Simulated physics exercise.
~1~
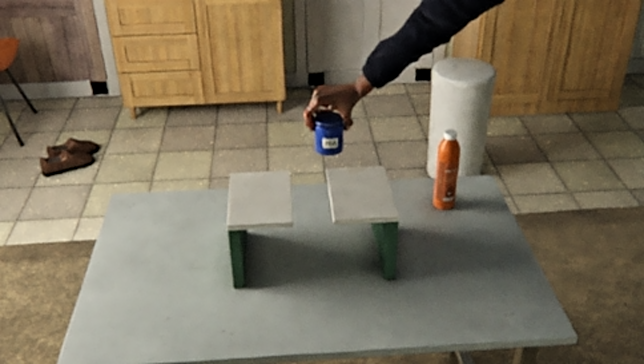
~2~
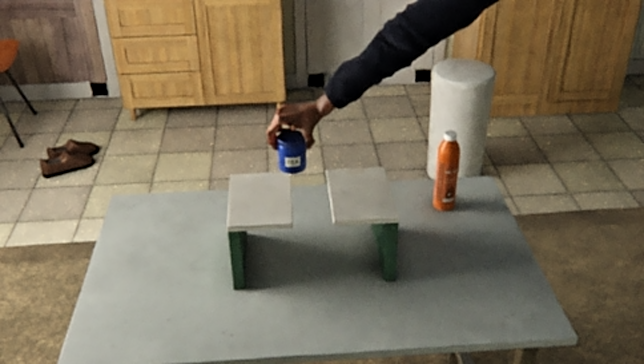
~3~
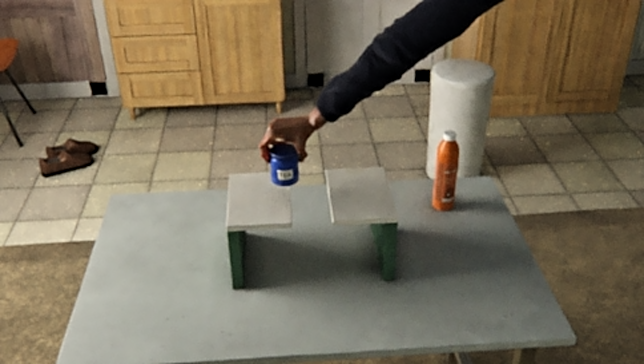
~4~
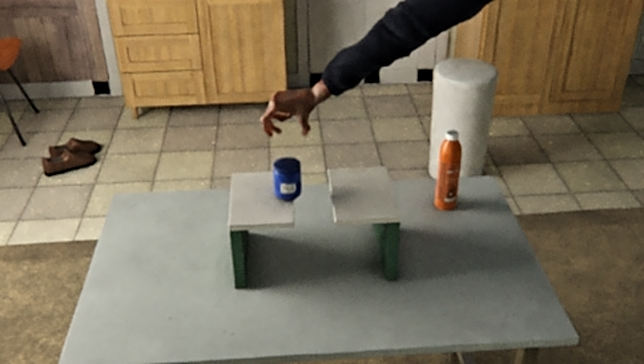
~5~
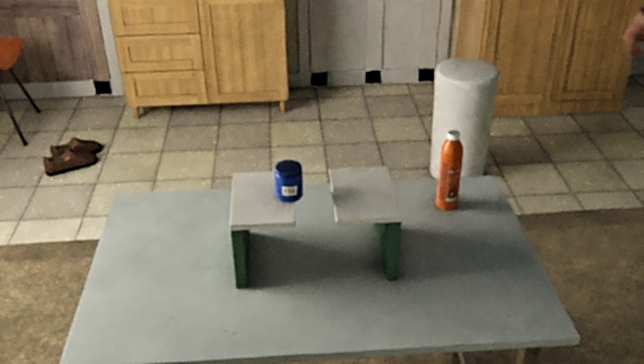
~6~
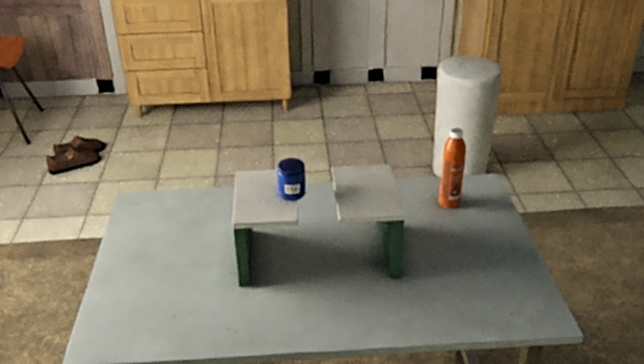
In a tiled room with wooden cabinets, a hand carries a blue jar left and down over a gapped stand on a grey table, releases it upright and withdraws. The jar rests on top beside the gap, while an orange bottle stays at the right.
